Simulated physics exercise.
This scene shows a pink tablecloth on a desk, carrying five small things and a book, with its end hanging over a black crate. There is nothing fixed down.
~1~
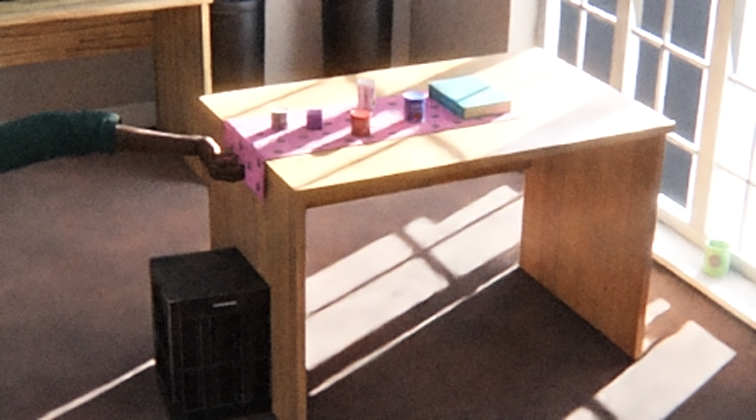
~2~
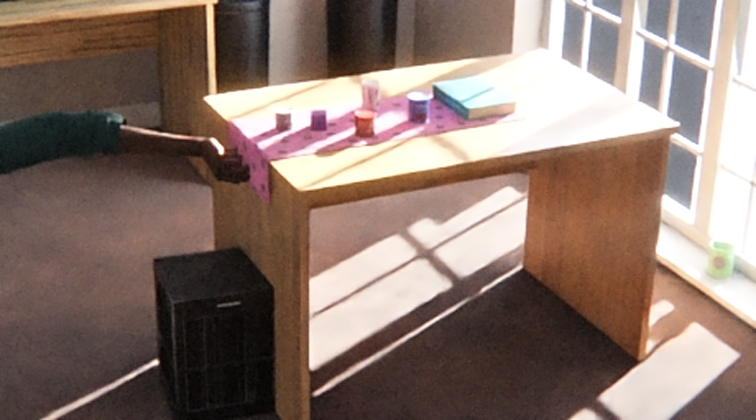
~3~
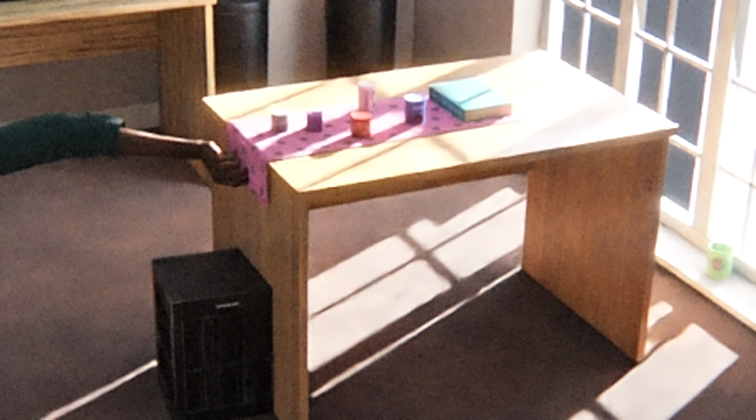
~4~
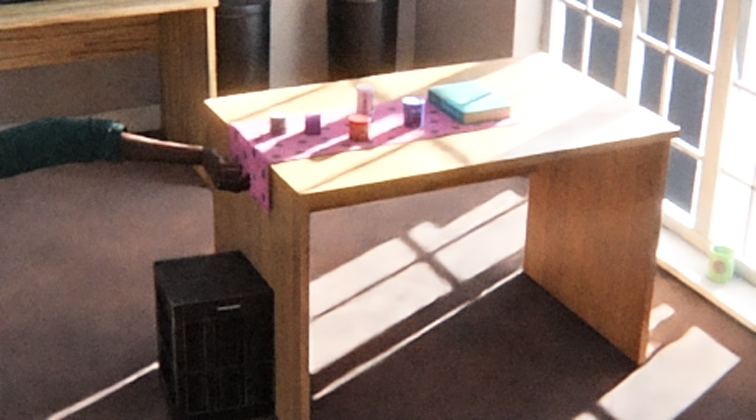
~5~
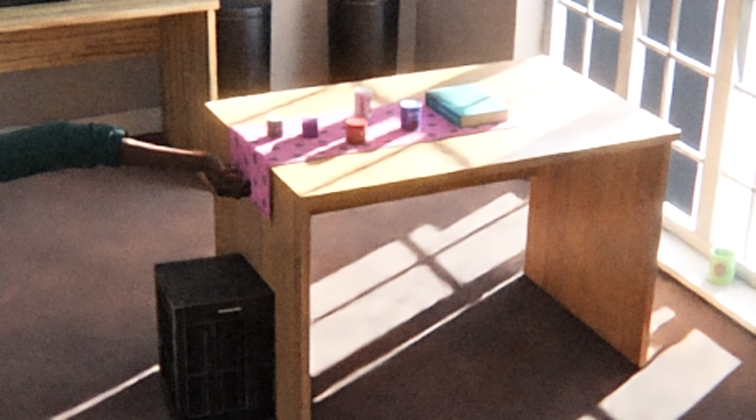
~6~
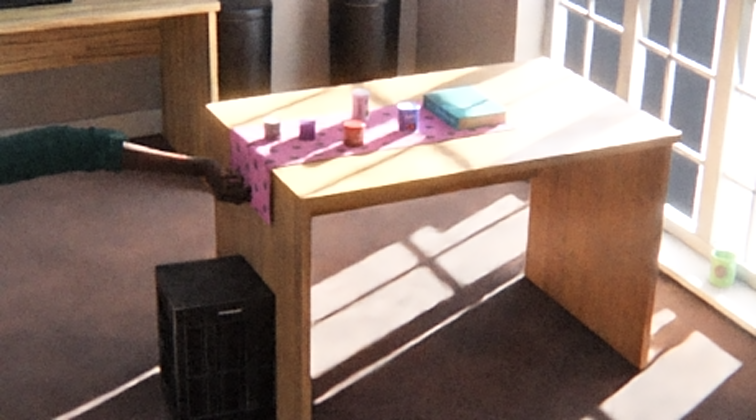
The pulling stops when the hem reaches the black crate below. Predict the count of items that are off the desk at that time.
The drop count comes to two.
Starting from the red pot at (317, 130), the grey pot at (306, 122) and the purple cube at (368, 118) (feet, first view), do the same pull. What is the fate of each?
As for the red pot, it leaves the top; the grey pot, it leaves the top; the purple cube, it holds its spot.
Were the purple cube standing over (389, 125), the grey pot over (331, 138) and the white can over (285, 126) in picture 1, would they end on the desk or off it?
So, the purple cube makes it through, the grey pot ends up down, the white can ends up down.
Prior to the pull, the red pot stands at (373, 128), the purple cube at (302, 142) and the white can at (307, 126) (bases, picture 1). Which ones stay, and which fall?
Here's the result: The red pot remains in place, the purple cube leaves the top and the white can leaves the top.
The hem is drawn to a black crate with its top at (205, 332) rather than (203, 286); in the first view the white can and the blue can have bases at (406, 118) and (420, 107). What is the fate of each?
White can stays, blue can stays.
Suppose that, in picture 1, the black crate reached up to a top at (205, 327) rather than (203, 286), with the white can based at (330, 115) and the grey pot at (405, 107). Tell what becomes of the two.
The white can ends up off the top and the grey pot ends up still on top.
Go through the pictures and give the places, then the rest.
The first picture shows hem (264, 204); grey pot (280, 110); purple cube (314, 112); red pot (361, 113); white can (366, 82); blue can (415, 95); top of the crate (203, 286).
The second picture shows hem (269, 204); grey pot (284, 110).
The third picture shows hem (268, 208); purple cube (315, 114).
The fourth picture shows hem (269, 214); red pot (359, 118); top of the crate (207, 289).
The fifth picture shows hem (269, 220); white can (363, 90).
The sixth picture shows hem (270, 225); grey pot (273, 120); purple cube (307, 122); red pot (354, 123); white can (361, 92); blue can (408, 106).
Soon after, hem near (250, 223); all still up.
Then, hem near (249, 245); grey pot gone.
Further on, hem on the crate; grey pot and purple cube gone.
At rest, hem on the crate; grey pot and purple cube gone. The count of fallen things is two.
